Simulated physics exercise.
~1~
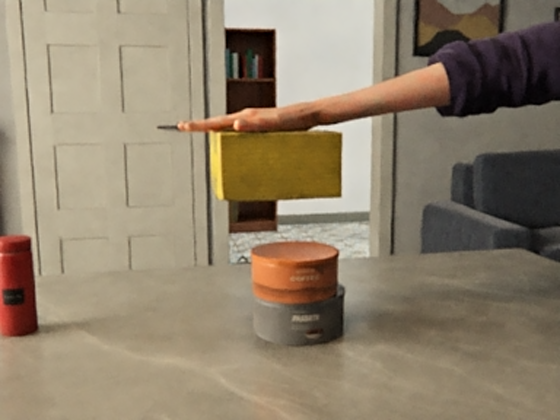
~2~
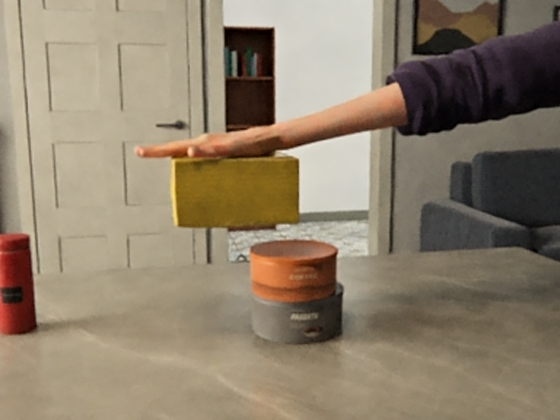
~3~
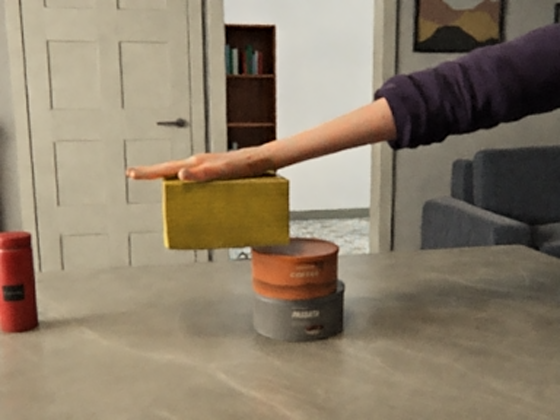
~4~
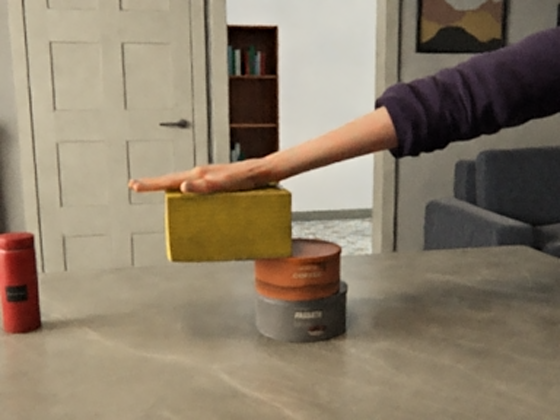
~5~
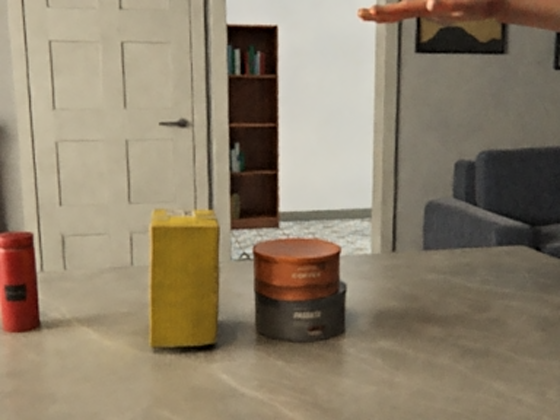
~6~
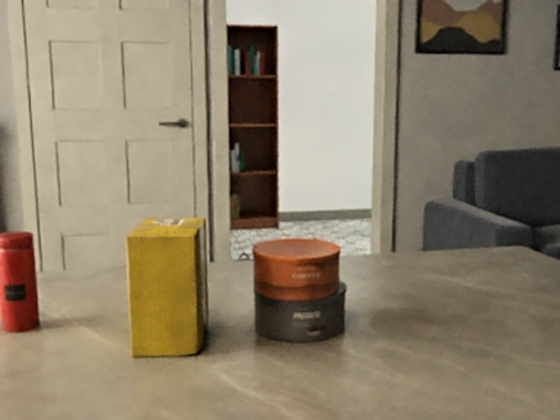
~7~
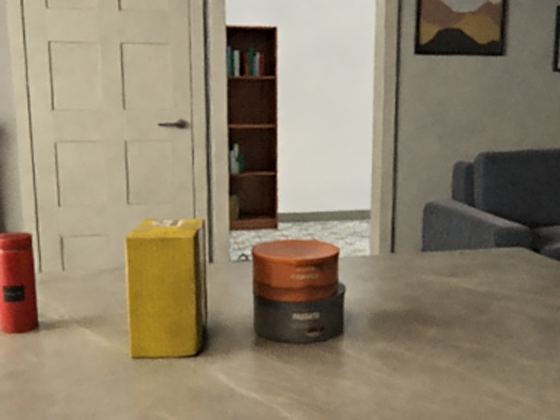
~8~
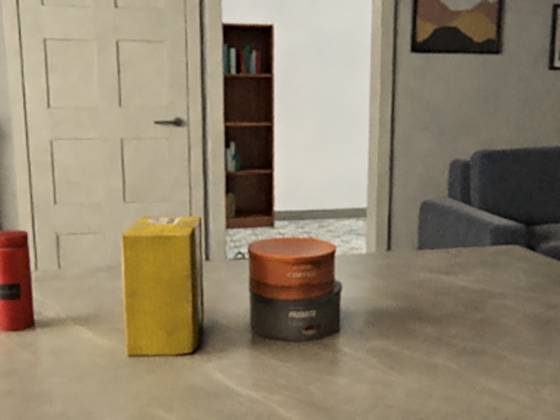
A yellow box lowered by a hand onto stacked tubs tips off left, landing upright.
